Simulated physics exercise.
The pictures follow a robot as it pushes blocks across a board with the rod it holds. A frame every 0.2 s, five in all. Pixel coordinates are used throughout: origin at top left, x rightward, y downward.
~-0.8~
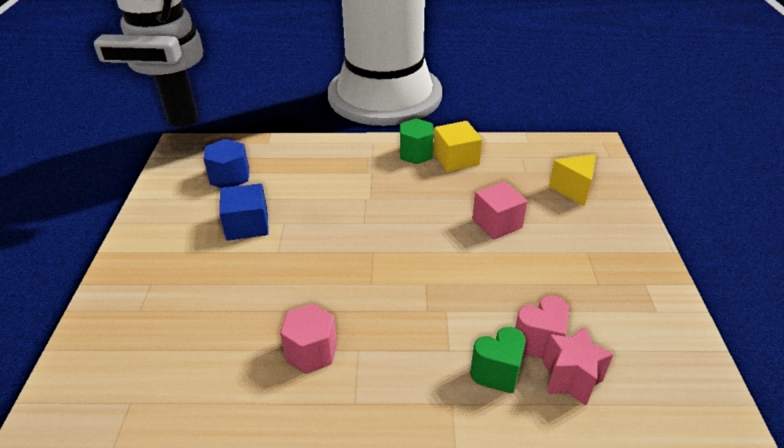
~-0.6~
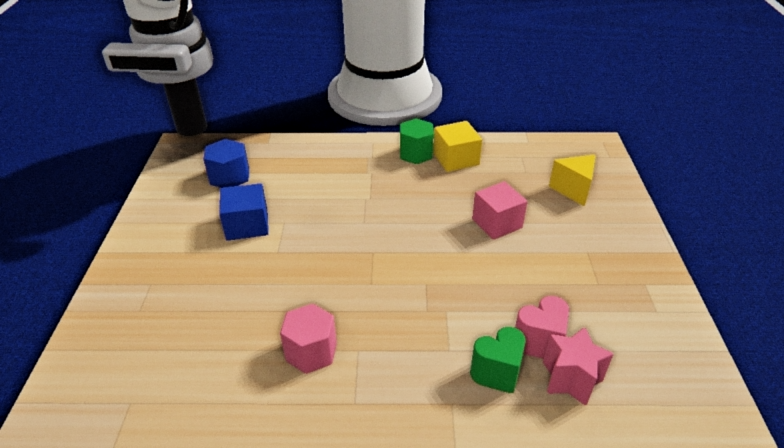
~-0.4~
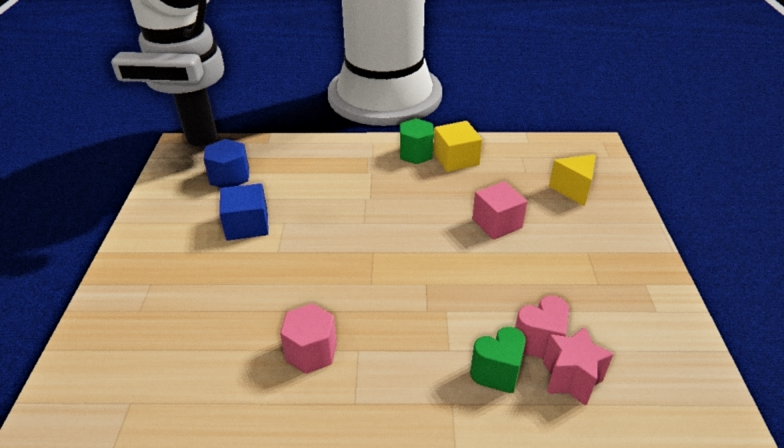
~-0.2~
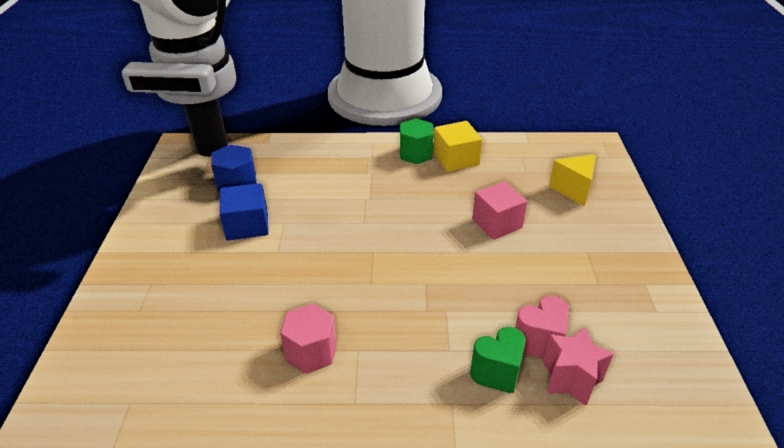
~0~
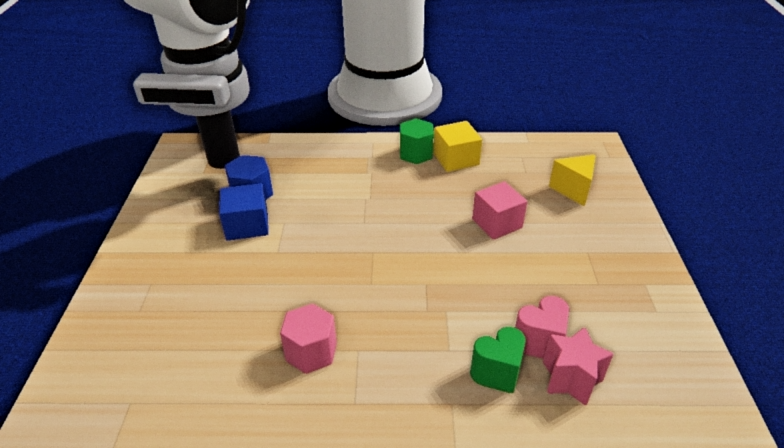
A robot arm moves its black rod toward the blue hexagon and pushes it rightward.
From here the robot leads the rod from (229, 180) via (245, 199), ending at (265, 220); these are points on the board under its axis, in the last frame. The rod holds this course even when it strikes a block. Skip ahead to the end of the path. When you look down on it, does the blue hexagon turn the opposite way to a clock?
In short: Yes.
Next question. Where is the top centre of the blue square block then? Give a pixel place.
It should be at (253, 224) by then.
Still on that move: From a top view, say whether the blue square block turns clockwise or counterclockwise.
The block turns clockwise.
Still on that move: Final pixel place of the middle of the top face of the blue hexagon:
It should be at (300, 193) by then.
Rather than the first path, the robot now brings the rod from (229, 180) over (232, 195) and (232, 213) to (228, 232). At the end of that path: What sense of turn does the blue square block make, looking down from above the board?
From above, it looks like the blue square block goes clockwise.
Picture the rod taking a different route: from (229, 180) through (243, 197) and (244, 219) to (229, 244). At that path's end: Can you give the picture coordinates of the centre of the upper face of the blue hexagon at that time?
The top centre is at (278, 187).
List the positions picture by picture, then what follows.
The first frame shows lower end of the rod (183, 120), tops of blocks, blue square block (241, 197), blue hexagon (224, 150).
The second frame shows rod (192, 128), blocks as before.
The third frame shows rod (202, 138), blocks as before.
The fourth frame shows rod (213, 149), blue hexagon (231, 156).
The fifth frame shows rod (224, 160), blue square block (241, 197), blue hexagon (246, 166).
The first path, step by step. Halfway along, rod (242, 180); blue square block (248, 209), turned 35° clockwise; blue hexagon (273, 182), turned 15° anticlockwise.
At the end, rod (261, 200); blue square block (253, 224), turned 50° clockwise; blue hexagon (300, 193), turned 55° anticlockwise.
